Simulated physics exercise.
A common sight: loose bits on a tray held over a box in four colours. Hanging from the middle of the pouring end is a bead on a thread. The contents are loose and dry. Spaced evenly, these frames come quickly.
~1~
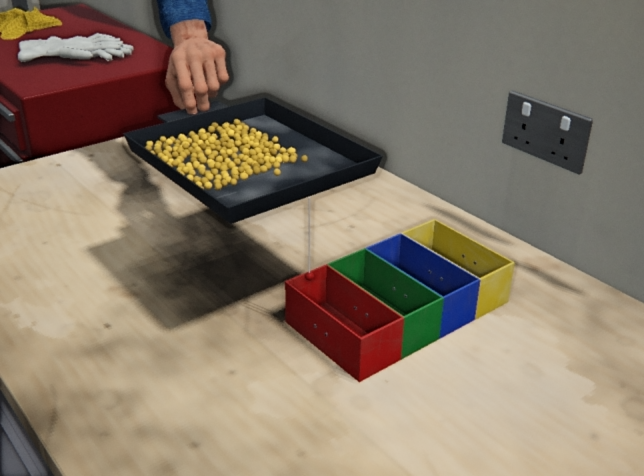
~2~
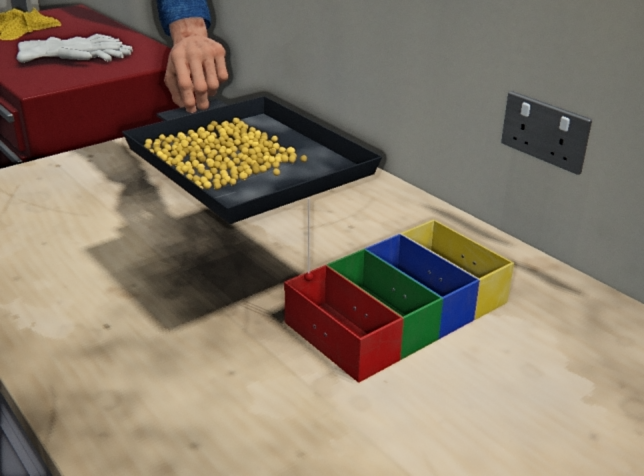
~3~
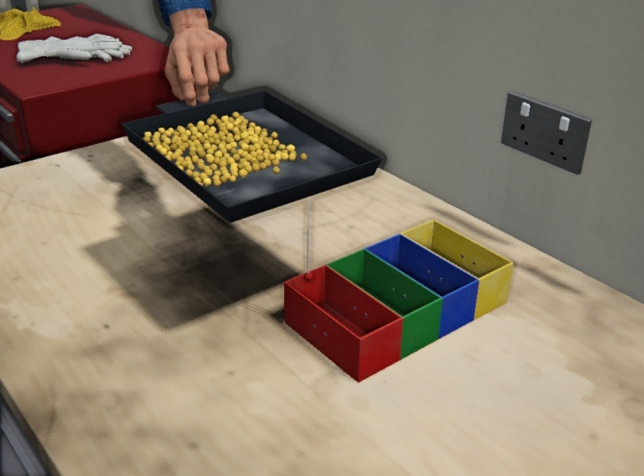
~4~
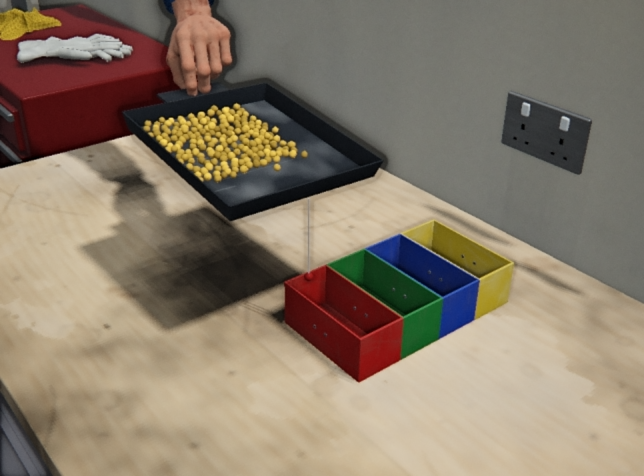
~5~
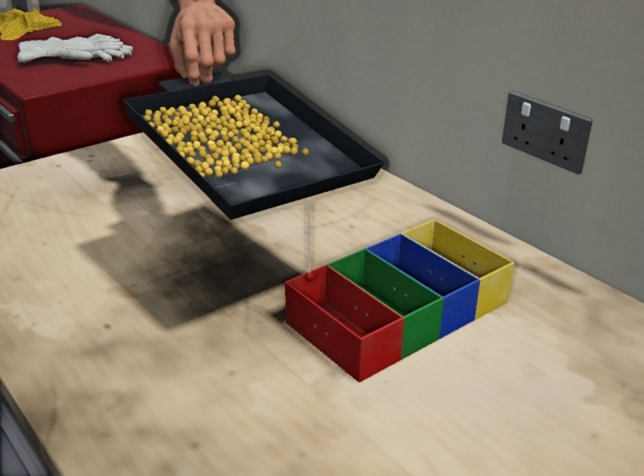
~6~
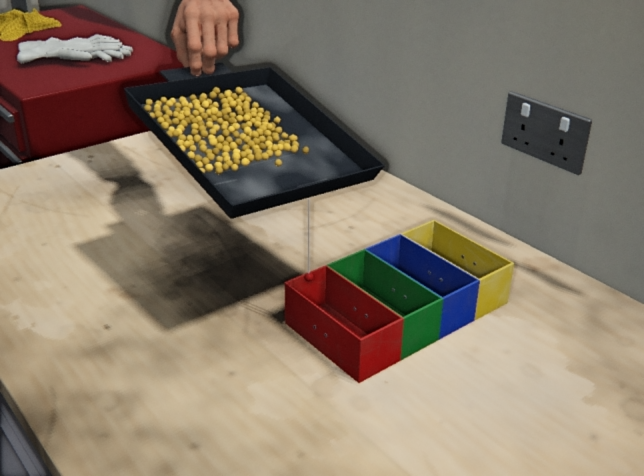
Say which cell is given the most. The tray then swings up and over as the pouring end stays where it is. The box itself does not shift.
The green cell is given the most.
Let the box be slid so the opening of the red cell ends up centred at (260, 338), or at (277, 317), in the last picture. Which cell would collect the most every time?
The yellow one, then blue.
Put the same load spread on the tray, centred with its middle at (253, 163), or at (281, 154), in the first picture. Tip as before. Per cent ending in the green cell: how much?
Roughly 60 per cent, then roughly 60 per cent.
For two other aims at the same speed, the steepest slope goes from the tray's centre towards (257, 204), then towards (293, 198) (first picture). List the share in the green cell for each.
0 % then 0 %, roughly.
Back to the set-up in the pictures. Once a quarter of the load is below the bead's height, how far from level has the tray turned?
About 110 degrees.
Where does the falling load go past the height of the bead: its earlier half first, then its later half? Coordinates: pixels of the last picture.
About (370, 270) to begin with, then about (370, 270).
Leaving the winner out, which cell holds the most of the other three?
The answer would be that red cell.
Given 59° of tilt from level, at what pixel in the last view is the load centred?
The middle of the pieces sits at roughly (321, 170).
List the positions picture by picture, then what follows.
Corners of the pouring end (230, 204) and (376, 155), level; middle of the load (223, 153), puffed corn balls; bead on its thread (309, 276); red cell (381, 345); green cell (422, 324); blue cell (460, 305); yellow cell (495, 287), in the first picture.
Corners of the pouring end (230, 204) and (375, 156), level; middle of the load (222, 152), in the second picture.
Corners of the pouring end (230, 203) and (375, 157), tipped barely, lowest at the right corner; middle of the load (222, 147), in the third picture.
Corners of the pouring end (231, 202) and (377, 159), tipped a little, lowest at the right corner; middle of the load (222, 141), in the fourth picture.
Corners of the pouring end (233, 201) and (378, 161), tipped a little, lowest at the right corner; middle of the load (223, 134), in the fifth picture.
Corners of the pouring end (234, 201) and (378, 164), tipped a little, lowest at the right corner; middle of the load (224, 128); red cell (381, 346); green cell (422, 325); blue cell (459, 306); yellow cell (494, 288), in the sixth picture.
Just after the last frame, tray tipped steeply; almost all on the tray; just a few in the blue cell; just a few falling or outside the box.
A moment on, tray tipped right over; the larger part on the tray; just a few in the green cell; just a few in the red cell; just a few in the blue cell; about a tenth falling or outside the box.
Further on, tray tipped past a quarter turn; roughly half in the green cell; roughly a third in the red cell; about a tenth in the blue cell; about a tenth falling or outside the box.
When it is over, tray tipped past a quarter turn; roughly half in the green cell; roughly a third in the red cell; about a tenth in the blue cell; not one in the yellow cell; about a tenth outside the box.
